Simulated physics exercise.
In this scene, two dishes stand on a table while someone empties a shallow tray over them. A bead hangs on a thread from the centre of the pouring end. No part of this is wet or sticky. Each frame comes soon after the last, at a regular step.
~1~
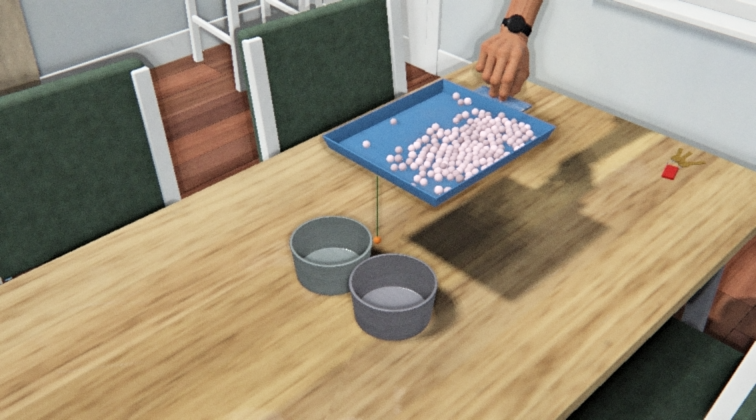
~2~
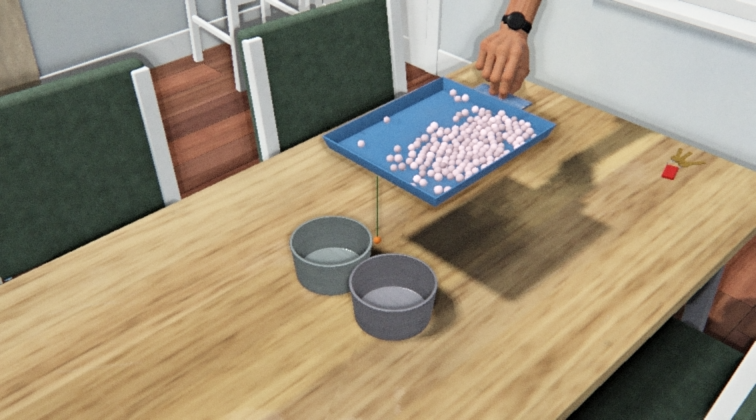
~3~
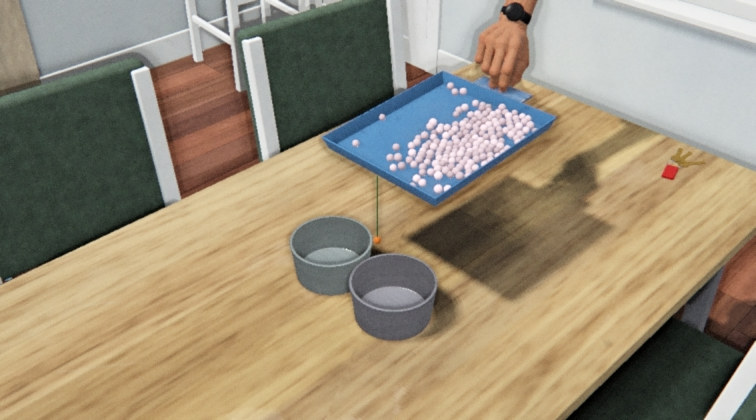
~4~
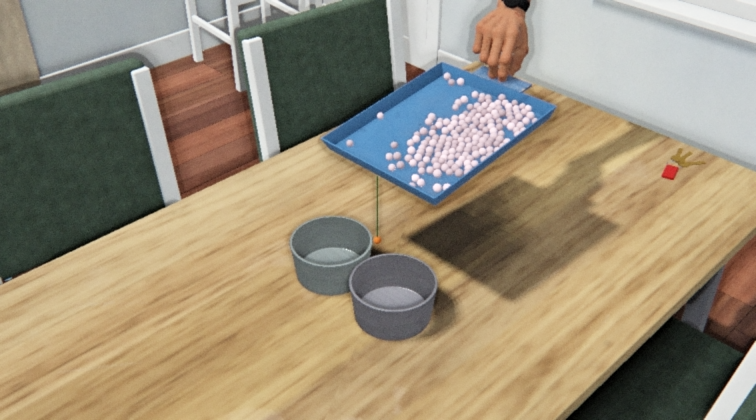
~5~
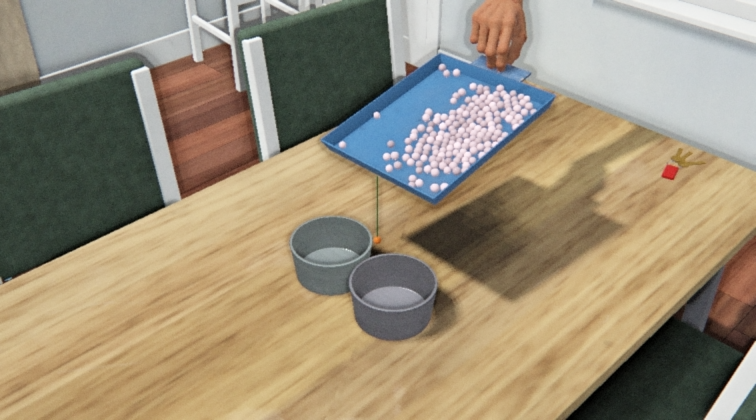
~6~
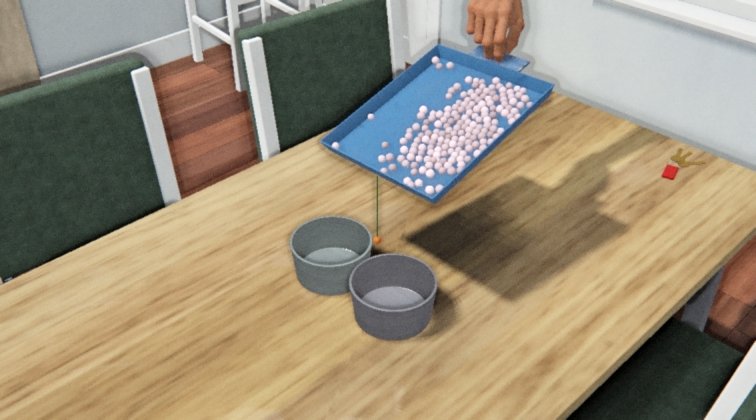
A blue tray scattered with small pale pink balls was held over a wooden table near two gray dishes, and a hand slowly raised its far end, tilting it toward the dishes.
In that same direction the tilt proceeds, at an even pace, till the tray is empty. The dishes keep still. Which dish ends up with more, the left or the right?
The left one fills more.
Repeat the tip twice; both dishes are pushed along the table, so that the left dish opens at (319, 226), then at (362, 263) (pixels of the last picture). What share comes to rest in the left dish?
Around 40 % followed by around 50 %.
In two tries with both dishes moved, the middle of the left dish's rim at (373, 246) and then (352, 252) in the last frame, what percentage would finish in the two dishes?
Close to 30 %, followed by close to 60 %.
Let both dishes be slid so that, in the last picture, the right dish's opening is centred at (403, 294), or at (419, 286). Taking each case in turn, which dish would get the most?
At the first spot the left-side one comes out ahead, at the second spot the left-side one.
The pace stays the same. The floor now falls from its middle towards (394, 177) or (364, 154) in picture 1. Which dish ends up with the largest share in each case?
The rightmost dish; the leftmost dish.
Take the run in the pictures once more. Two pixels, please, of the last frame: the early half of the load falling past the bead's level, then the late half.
The first part at (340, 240); the rest at (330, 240).
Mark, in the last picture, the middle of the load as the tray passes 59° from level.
Roughly at (366, 165).
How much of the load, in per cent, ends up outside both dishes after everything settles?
About 10 %.
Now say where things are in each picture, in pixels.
In the first frame, corners of the pouring end at (329, 136) and (436, 194), level; middle of the load at (465, 147), sugar pearls; left dish at (301, 271); right dish at (363, 315); bead on its thread at (377, 240).
In the second frame, corners of the pouring end at (329, 136) and (436, 194), level; middle of the load at (465, 145).
In the third frame, corners of the pouring end at (328, 137) and (435, 194), tipped barely, lowest at the left corner; middle of the load at (465, 141).
In the fourth frame, corners of the pouring end at (328, 138) and (434, 193), tipped a little, lowest at the left corner; middle of the load at (464, 136), a stray few on the move.
In the fifth frame, corners of the pouring end at (327, 139) and (433, 193), tipped a little, lowest at the left corner; middle of the load at (462, 131), a small part on the move.
In the sixth frame, corners of the pouring end at (326, 140) and (432, 193), tipped clearly, lowest at the left corner; middle of the load at (457, 129), nearly all on the move; left dish at (301, 271); right dish at (363, 315).
Soon, tray tipped steeply; most on the tray; a small part in the right dish; a small part in the left dish; a stray few outside both; a small part in the air.
A while on, tray tipped right over; a stray few on the tray; about a quarter in the right dish; about half in the left dish; a small part outside both; a small part in the air.
Towards the end, tray tipped past a quarter turn; about a quarter in the right dish; about two thirds in the left dish; a small part outside both.
Finally, tray tipped past a quarter turn; about a quarter in the right dish; about two thirds in the left dish; a small part outside both.
